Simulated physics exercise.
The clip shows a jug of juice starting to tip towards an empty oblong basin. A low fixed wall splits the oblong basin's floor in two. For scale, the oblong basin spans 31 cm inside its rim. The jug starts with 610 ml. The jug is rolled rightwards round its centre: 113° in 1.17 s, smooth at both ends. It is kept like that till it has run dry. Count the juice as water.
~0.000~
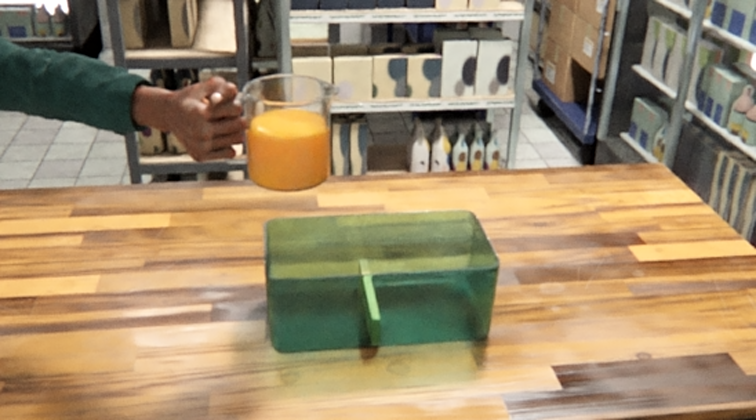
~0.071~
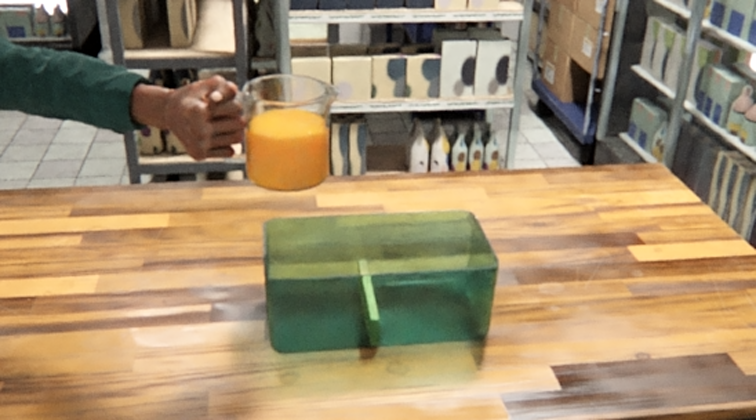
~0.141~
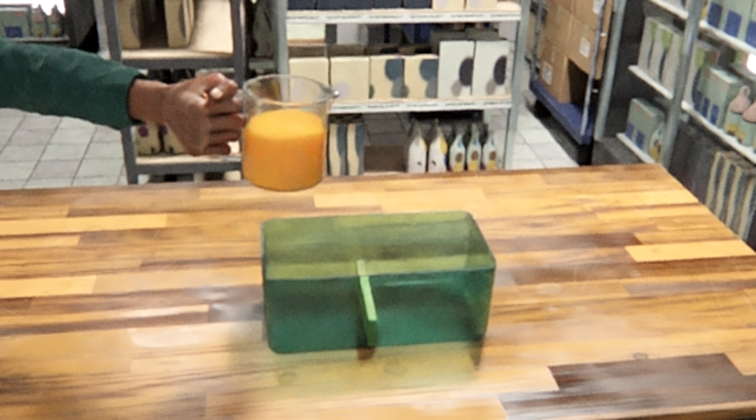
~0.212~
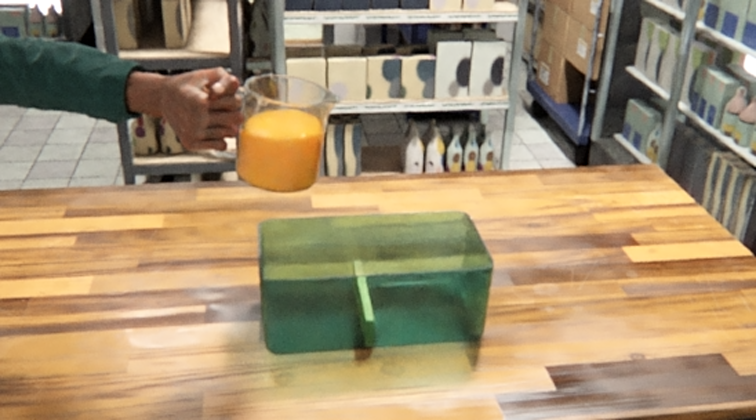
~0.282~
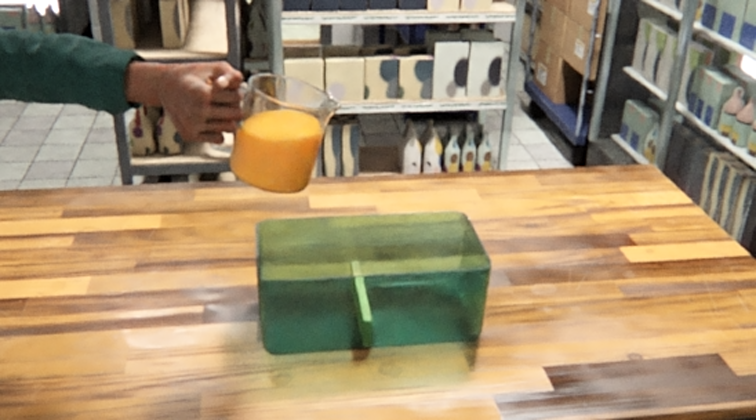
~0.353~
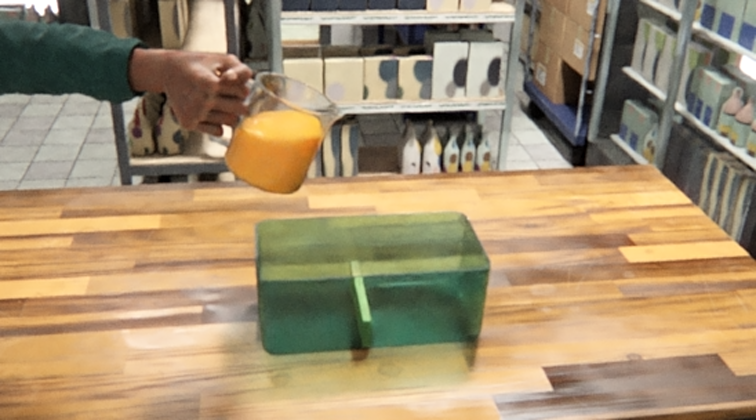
In a storeroom, a hand gradually tilting a clear jug of orange juice rightwards above a green oblong basin on a wooden table.
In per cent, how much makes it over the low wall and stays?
The far part has some 85 per cent.
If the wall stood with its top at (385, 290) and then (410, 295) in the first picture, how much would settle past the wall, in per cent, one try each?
First 60, then 10 per cent.
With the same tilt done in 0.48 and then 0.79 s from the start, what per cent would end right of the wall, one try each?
In turn about 85 and 85 per cent.
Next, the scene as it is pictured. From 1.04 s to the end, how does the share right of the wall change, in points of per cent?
The share moves up, by some 26 per cent.
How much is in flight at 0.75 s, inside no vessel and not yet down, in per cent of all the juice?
Some 18 per cent.
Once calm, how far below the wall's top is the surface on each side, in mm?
Left about 42 mm, right about 24 mm.
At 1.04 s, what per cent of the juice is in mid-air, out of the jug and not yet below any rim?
About 20 per cent.
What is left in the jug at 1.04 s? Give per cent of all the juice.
Some 20 per cent.
By 0.75 s the tilt is 80° and 80 per cent is still to pour, 0 is left of the wall and 2 right of it.
By 1.04 s the tilt is 109° and 19 per cent is still to pour, 2 is left of the wall and 59 right of it.
By 1.34 s the tilt is 113° and 1 per cent is still to pour, 12 is left of the wall and 84 right of it.
By 1.67 s the tilt is 113° and 0 per cent is still to pour, 13 is left of the wall and 85 right of it.
At rest 13 per cent lies left of the wall, 85 right of it and 1 outside.
